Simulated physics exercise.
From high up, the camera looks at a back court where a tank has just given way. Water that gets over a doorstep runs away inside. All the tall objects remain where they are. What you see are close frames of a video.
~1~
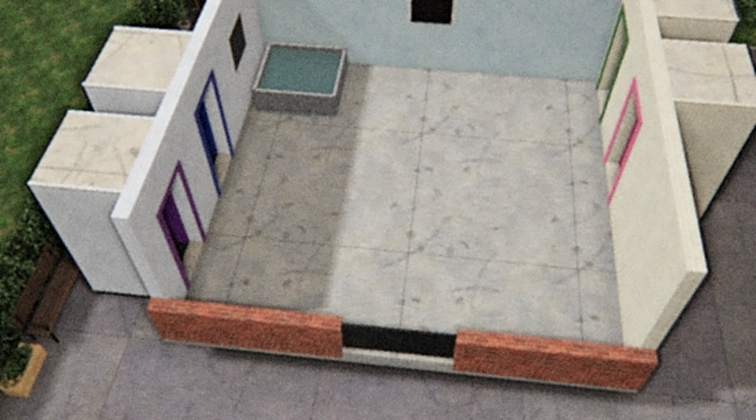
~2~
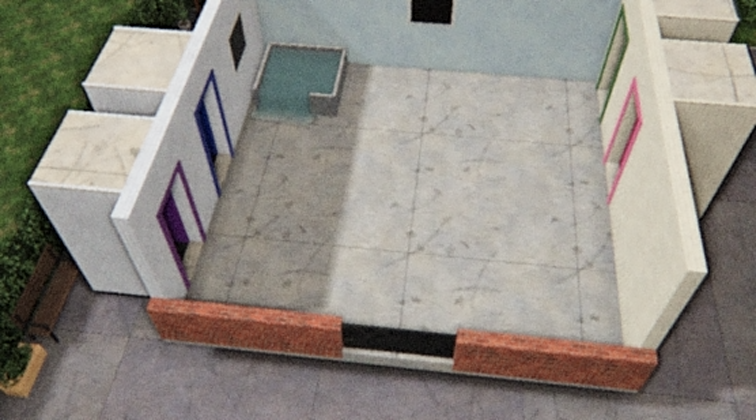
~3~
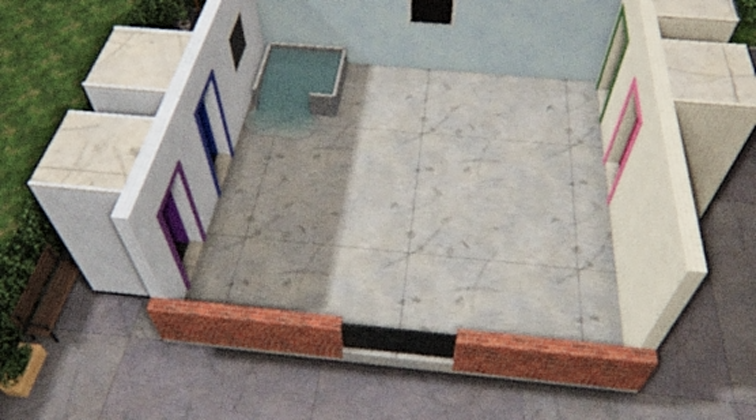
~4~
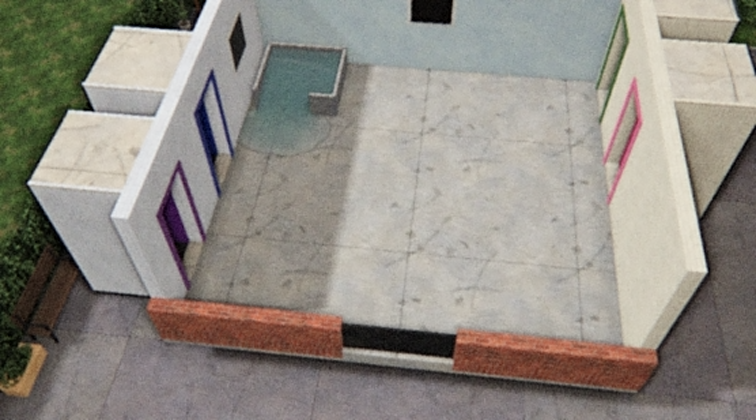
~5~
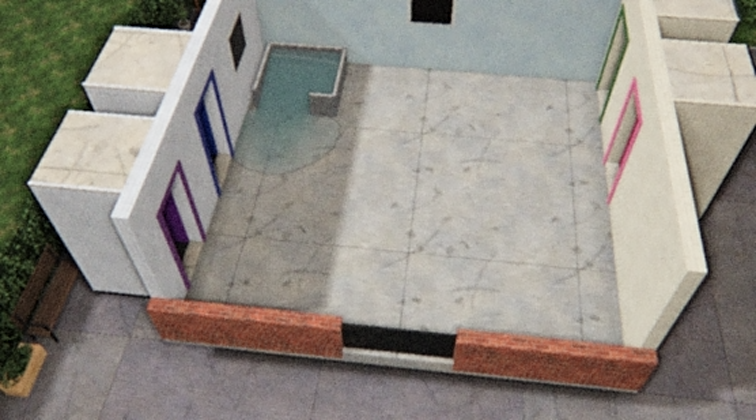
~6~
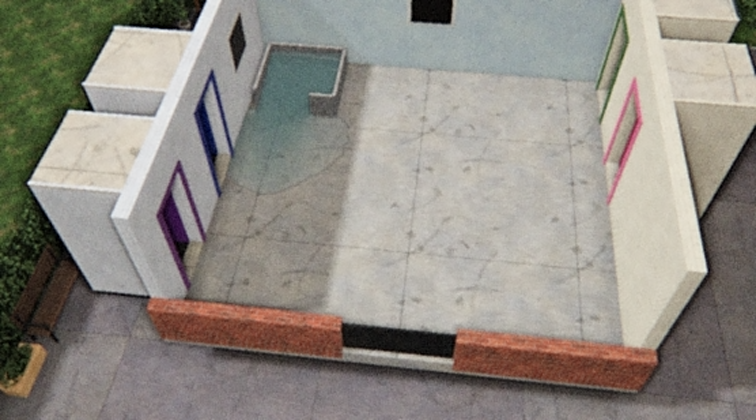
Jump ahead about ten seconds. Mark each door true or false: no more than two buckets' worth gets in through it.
Green door: True, blue door: True, purple door: False, pink door: True.
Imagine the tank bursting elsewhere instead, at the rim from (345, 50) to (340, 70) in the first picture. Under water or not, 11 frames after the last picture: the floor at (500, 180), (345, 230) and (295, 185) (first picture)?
Spot one ends up untouched by the spill, spot two untouched by the spill, spot three untouched by the spill.
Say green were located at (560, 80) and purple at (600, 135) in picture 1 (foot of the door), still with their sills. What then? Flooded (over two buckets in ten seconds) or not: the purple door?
Result for purple: It ends up below.
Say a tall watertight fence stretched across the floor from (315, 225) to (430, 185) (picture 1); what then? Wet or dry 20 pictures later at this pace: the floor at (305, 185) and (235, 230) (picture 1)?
As listed: Under water, covered.
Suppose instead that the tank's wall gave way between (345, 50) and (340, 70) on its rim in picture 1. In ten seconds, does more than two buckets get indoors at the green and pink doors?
First green is flooded, then pink is not flooded.
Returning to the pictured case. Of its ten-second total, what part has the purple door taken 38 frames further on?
Near 55 per cent, give or take.
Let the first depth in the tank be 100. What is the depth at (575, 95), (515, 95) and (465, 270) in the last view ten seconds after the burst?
Respectively 0, 0 and 6 per cent.
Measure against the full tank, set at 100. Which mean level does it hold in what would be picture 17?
That would be roughly 42 per cent.
A moment on, water covers 15 % of the floor; the green door not reached, the blue door wet at the sill, nothing in, the purple door not reached, the pink door not reached.
Next, water covers 25 % of the floor; the green door not reached, the blue door wet at the sill, nothing in, the purple door wet at the sill, nothing in, the pink door not reached.
Then, water covers 35 % of the floor; the green door not reached, the blue door wet at the sill, nothing in, the purple door under two buckets in, the pink door not reached.
Later, water covers 45 % of the floor; the green door not reached, the blue door wet at the sill, nothing in, the purple door over two buckets in, the pink door not reached.
In the end, water covers 70 % of the floor; the green door not reached, the blue door wet at the sill, nothing in, the purple door over two buckets in, the pink door wet at the sill, nothing in.
